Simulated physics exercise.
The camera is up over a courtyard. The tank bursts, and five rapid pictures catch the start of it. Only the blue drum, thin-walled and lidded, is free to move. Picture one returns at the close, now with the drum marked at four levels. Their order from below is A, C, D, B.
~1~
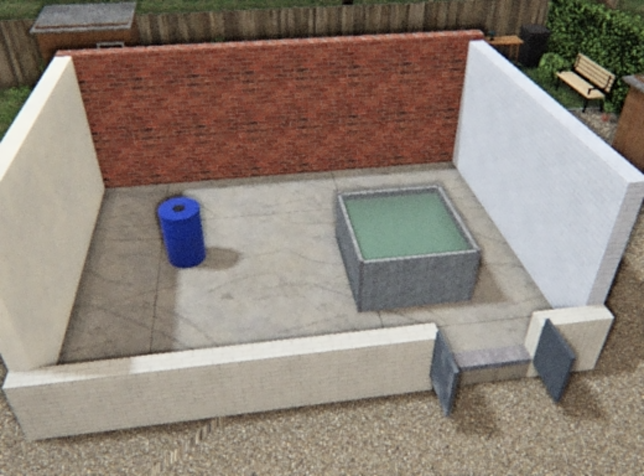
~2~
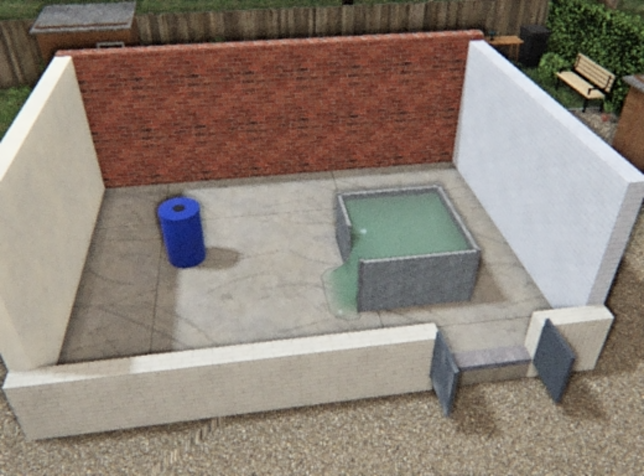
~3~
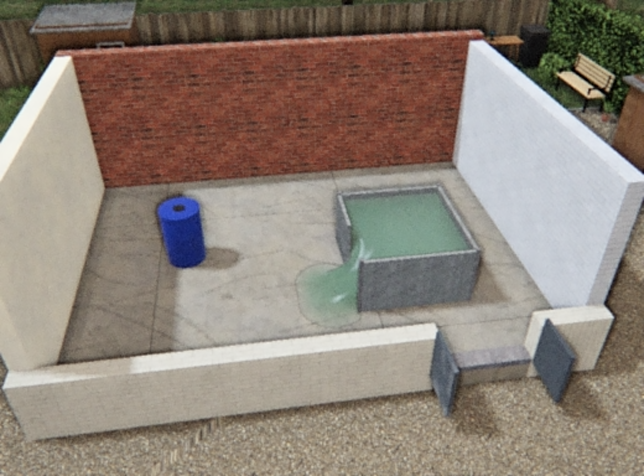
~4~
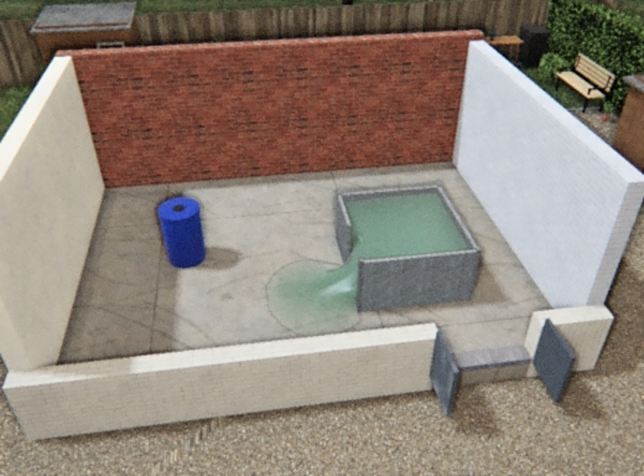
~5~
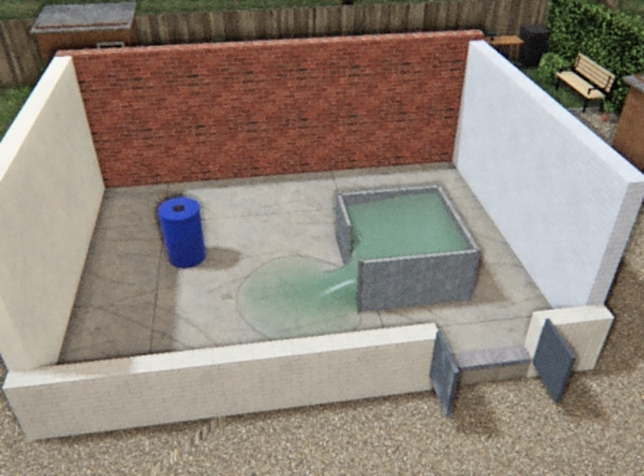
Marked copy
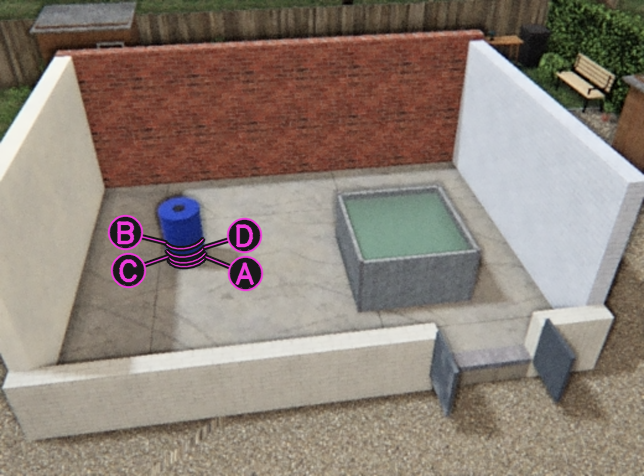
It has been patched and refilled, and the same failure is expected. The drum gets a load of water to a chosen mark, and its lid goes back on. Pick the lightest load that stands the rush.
Use mark D.
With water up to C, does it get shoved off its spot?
Yes, it does.
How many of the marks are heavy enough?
Two of the four.
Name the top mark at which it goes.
Mark C.
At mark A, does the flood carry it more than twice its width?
Yes, it does.
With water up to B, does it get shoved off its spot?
No, not at all.
On the marked copy, A at (186, 266); B at (183, 248); C at (186, 262); D at (185, 256); from the bottom up A, C, D, B.
For mark A, it is pushed about 4 times its own width away.
For mark B, it does not move.
For mark C, it is pushed about its own width away.
For mark D, it does not move.
